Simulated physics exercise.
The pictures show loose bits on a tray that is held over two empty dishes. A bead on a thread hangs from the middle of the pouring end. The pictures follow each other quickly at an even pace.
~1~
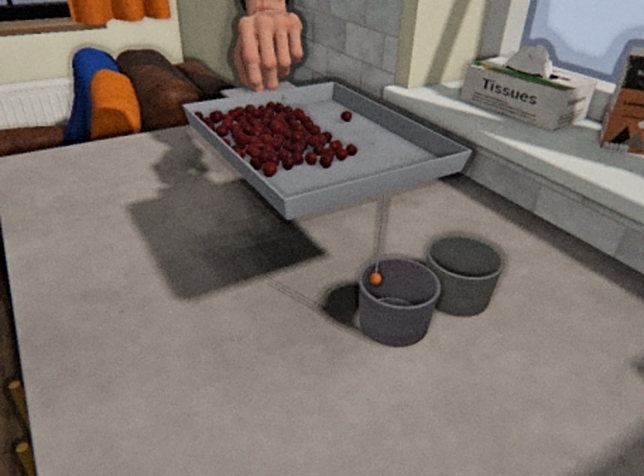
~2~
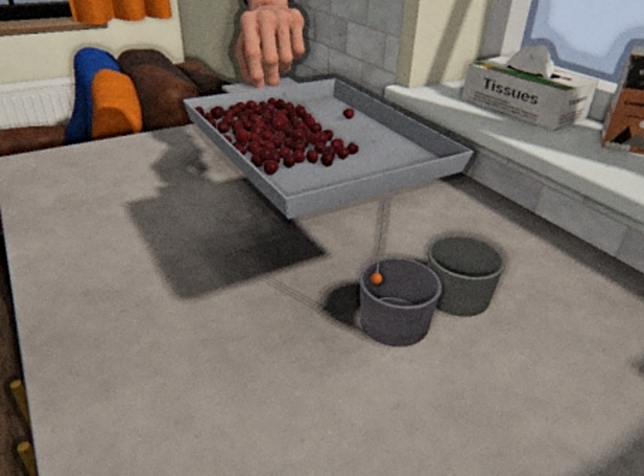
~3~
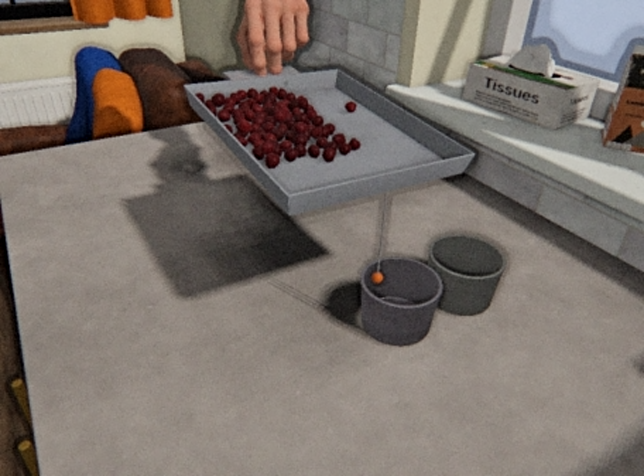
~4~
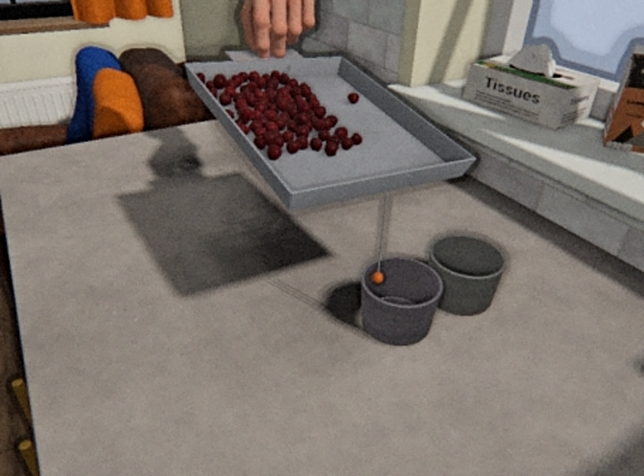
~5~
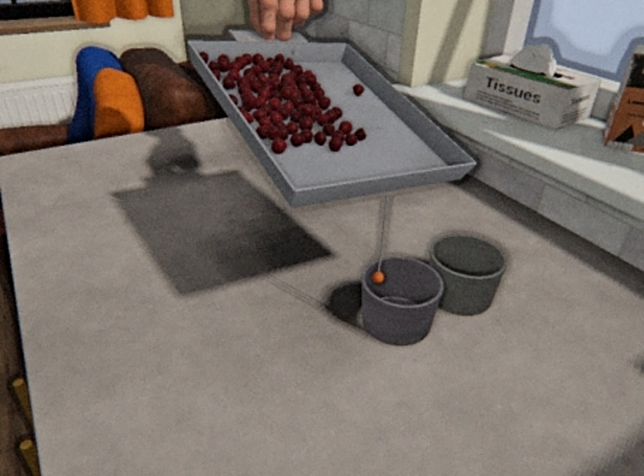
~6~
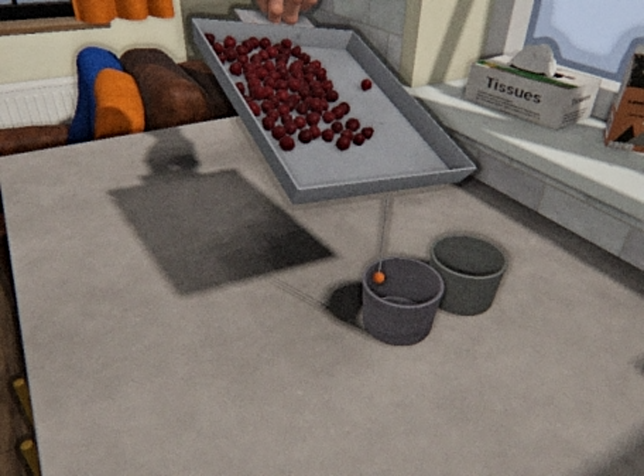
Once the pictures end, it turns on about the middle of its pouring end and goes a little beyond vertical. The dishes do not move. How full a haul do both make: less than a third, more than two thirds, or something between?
In the dishes lies from one third to two thirds of it.
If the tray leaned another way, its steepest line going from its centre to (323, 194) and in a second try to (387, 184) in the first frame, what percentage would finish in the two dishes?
The first gives 0 %, the second 10 %.
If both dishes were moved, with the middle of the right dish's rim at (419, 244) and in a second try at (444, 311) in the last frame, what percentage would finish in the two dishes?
First some 10, then 30 per cent.
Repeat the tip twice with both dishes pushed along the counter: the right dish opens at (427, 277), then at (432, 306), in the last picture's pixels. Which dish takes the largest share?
The first try: The right dish. The second: The right dish.
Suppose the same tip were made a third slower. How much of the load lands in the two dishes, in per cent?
Roughly 50 in a hundred.
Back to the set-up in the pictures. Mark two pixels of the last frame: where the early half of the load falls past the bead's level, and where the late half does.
At about (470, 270), then at (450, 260).
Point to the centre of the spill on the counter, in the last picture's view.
Around (522, 371).
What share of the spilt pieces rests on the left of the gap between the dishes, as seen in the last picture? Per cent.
About 20 per cent.
Soon, tray tipped steeply; most on the tray; a stray few in the right dish; a stray few outside both; a small part in the air.
A while on, tray tipped past a quarter turn; about a third on the tray; a small part in the left dish; a small part in the right dish; about a quarter outside both; a small part in the air.
Towards the end, tray tipped past a quarter turn; about a quarter in the left dish; about a third in the right dish; about half outside both; a stray few in the air.
Finally, tray tipped past a quarter turn; about a quarter in the left dish; about a third in the right dish; about half outside both; a stray few in the air.
